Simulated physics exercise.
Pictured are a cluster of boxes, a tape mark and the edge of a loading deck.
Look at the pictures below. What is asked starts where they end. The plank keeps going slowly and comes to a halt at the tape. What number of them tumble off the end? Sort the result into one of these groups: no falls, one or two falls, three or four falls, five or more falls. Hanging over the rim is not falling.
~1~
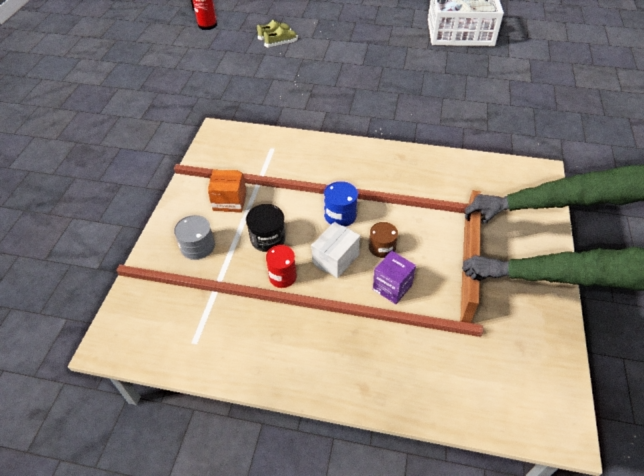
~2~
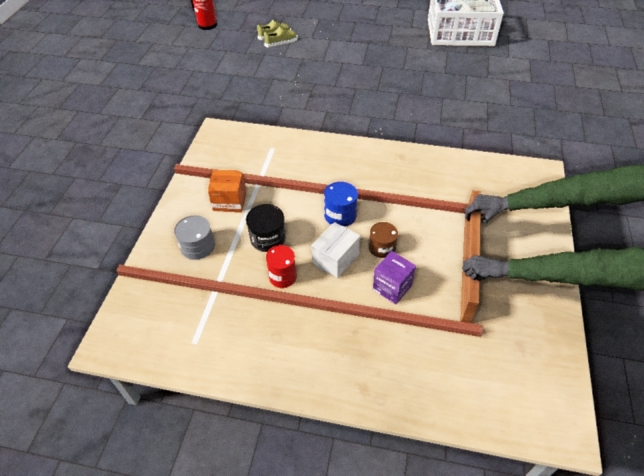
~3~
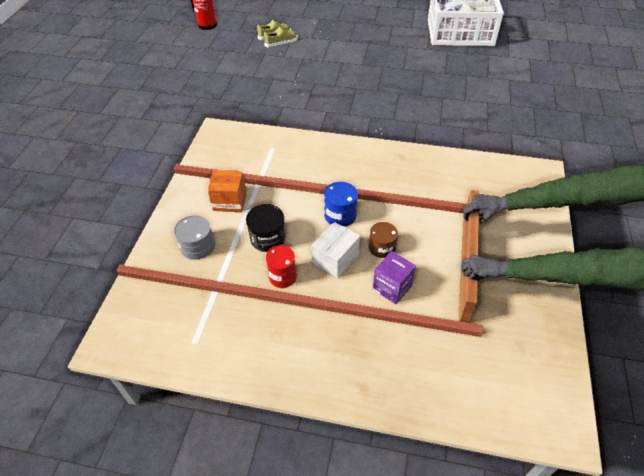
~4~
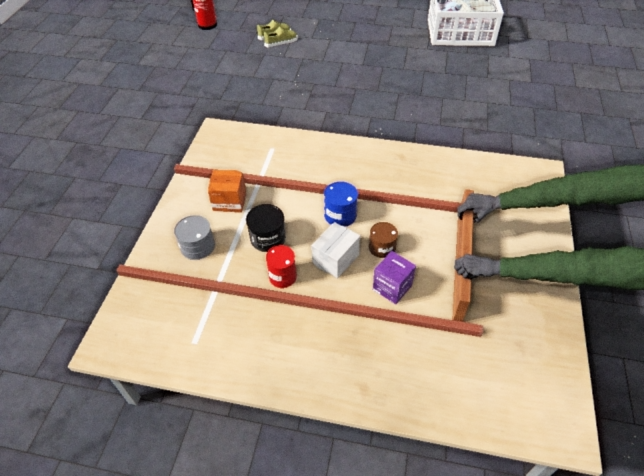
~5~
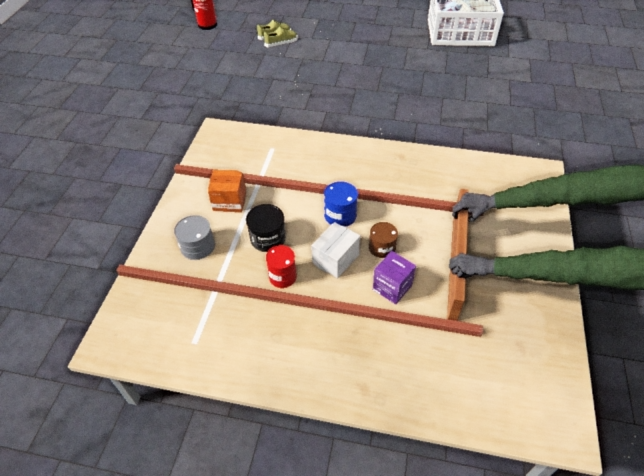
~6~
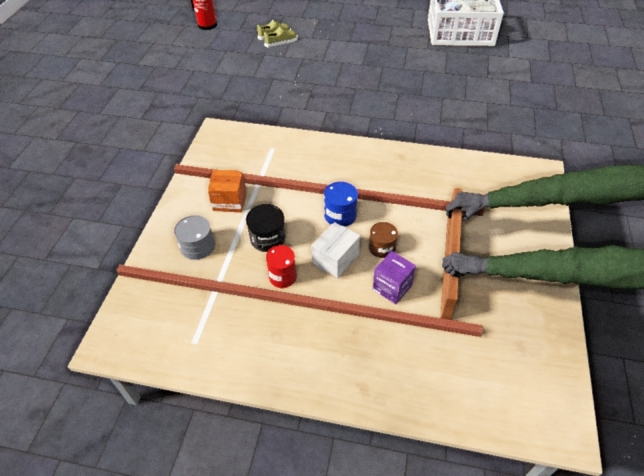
No falls.
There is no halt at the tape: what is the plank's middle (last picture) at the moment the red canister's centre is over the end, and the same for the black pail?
About (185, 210), and (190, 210) for the other.
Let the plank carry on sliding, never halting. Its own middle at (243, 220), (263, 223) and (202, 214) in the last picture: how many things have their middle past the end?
By position: 0 / 0 / 1.
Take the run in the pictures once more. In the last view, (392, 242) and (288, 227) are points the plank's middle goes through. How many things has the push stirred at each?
The counts are 2 and 6.
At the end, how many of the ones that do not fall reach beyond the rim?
You'd get 0.
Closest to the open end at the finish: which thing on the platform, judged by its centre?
That would be the grey canister.
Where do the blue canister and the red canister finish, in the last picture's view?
About (234, 190), and the other about (179, 258).
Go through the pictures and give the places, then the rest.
The first picture shows grey canister (195, 237); orange box (228, 191); black pail (266, 228); plank (471, 254); tape (239, 231).
The second picture shows orange box (228, 191); blue canister (341, 205).
The third picture shows black pail (266, 228); plank (469, 254).
The fourth picture shows grey canister (195, 238); brown canister (383, 240).
The fifth picture shows orange box (228, 191); purple box (394, 278).
The sixth picture shows grey canister (195, 238); orange box (228, 191); black pail (266, 228); plank (452, 251); tape (239, 231).
Early on, none off yet; grey canister at rest near (195, 238); orange box at rest near (228, 191); black pail at rest near (266, 228).
Finally, the number that fall off is zero.
